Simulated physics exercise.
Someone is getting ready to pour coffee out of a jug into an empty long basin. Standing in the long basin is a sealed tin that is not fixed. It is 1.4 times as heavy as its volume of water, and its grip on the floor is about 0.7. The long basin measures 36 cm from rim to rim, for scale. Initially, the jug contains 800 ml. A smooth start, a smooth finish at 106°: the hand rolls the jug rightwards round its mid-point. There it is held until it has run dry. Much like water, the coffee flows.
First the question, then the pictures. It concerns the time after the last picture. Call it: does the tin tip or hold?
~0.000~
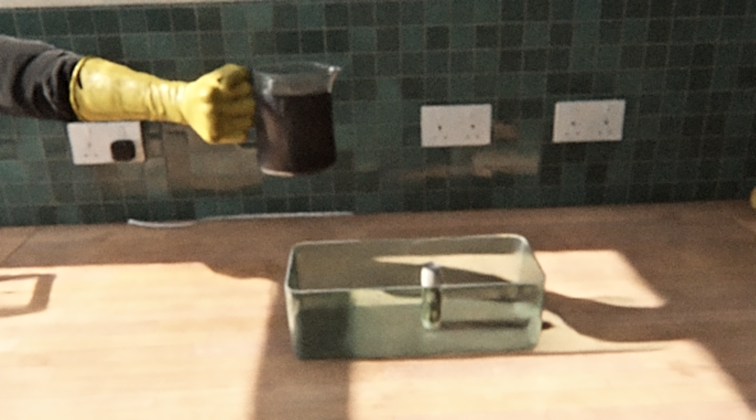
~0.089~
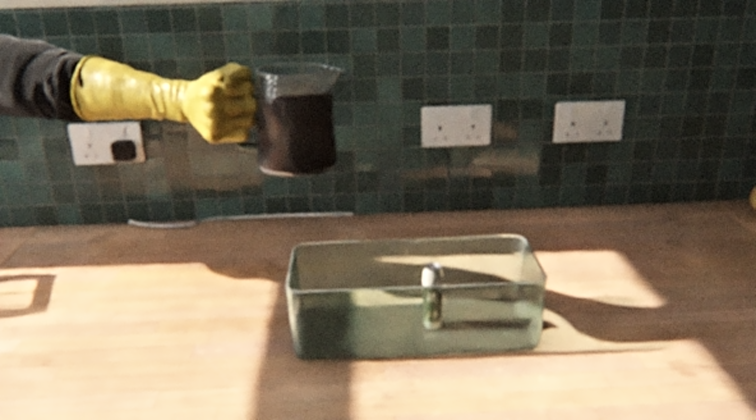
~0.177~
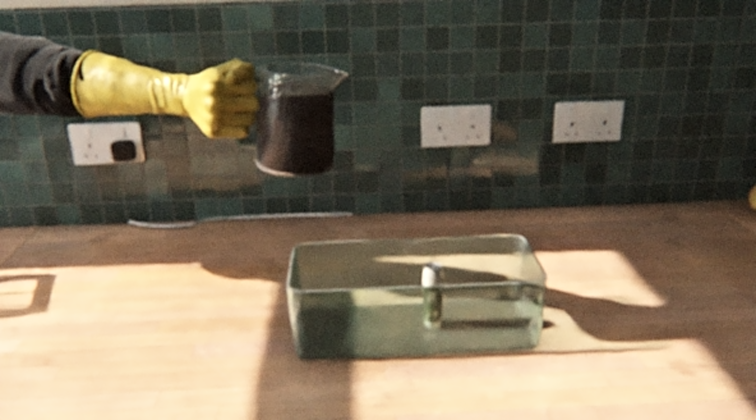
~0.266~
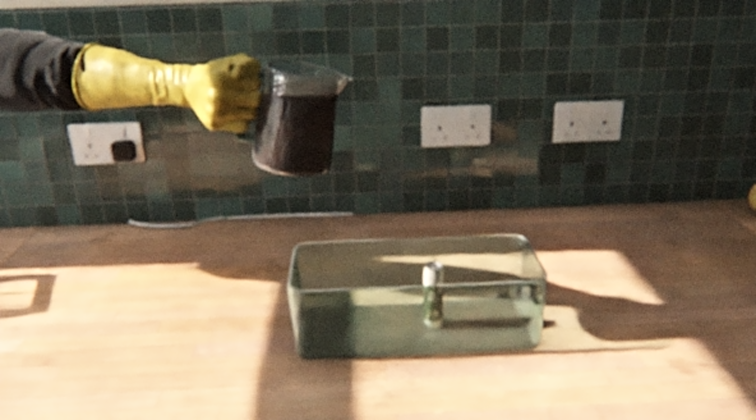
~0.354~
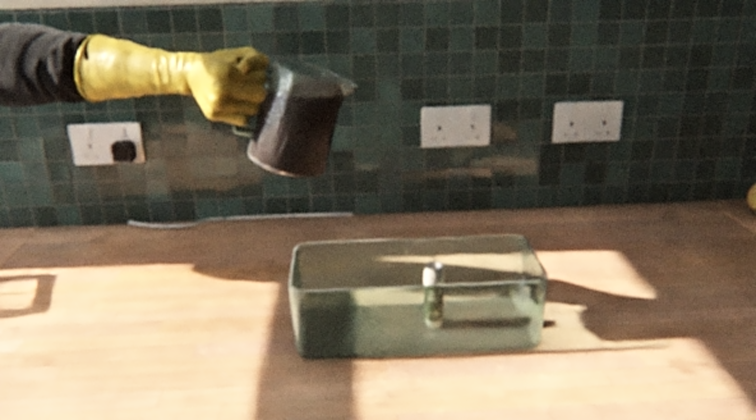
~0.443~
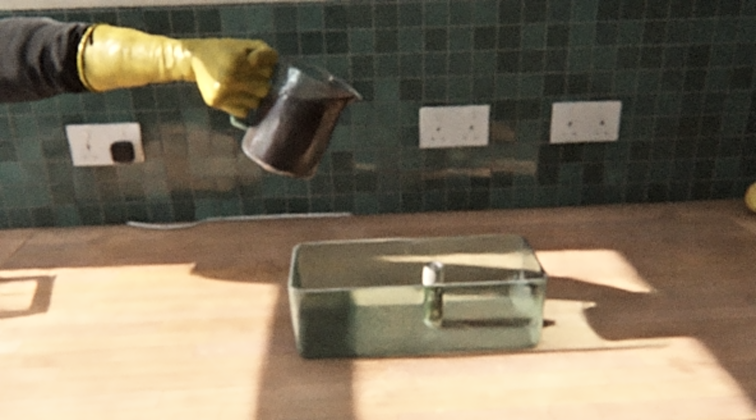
It tips.
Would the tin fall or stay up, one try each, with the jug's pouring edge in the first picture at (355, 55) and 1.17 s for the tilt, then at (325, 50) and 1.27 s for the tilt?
Run one: It does not tip. Run two: It does not tip.
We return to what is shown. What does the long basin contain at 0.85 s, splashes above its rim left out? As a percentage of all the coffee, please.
I'd estimate some 5 percent of the liquid.
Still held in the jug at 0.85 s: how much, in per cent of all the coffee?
About 76 percent.
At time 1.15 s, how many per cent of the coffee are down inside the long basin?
That comes to about 46 percent.
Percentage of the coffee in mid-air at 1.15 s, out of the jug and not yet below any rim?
Roughly 26 %.
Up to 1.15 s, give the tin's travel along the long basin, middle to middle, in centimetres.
Near 8 cm of travel.
After 0.85 s the tilt is 77° and 77 per cent is still to pour; the tin stands where it began.
After 1.15 s the tilt is 102° and 28 per cent is still to pour; the tin lies on its side.
After 1.47 s the tilt is 106° and 5 per cent is still to pour; the tin lies on its side.
After 1.81 s the tilt is 106° and 0 per cent is still to pour; the tin lies on its side.
In the end the tin lies on its side.
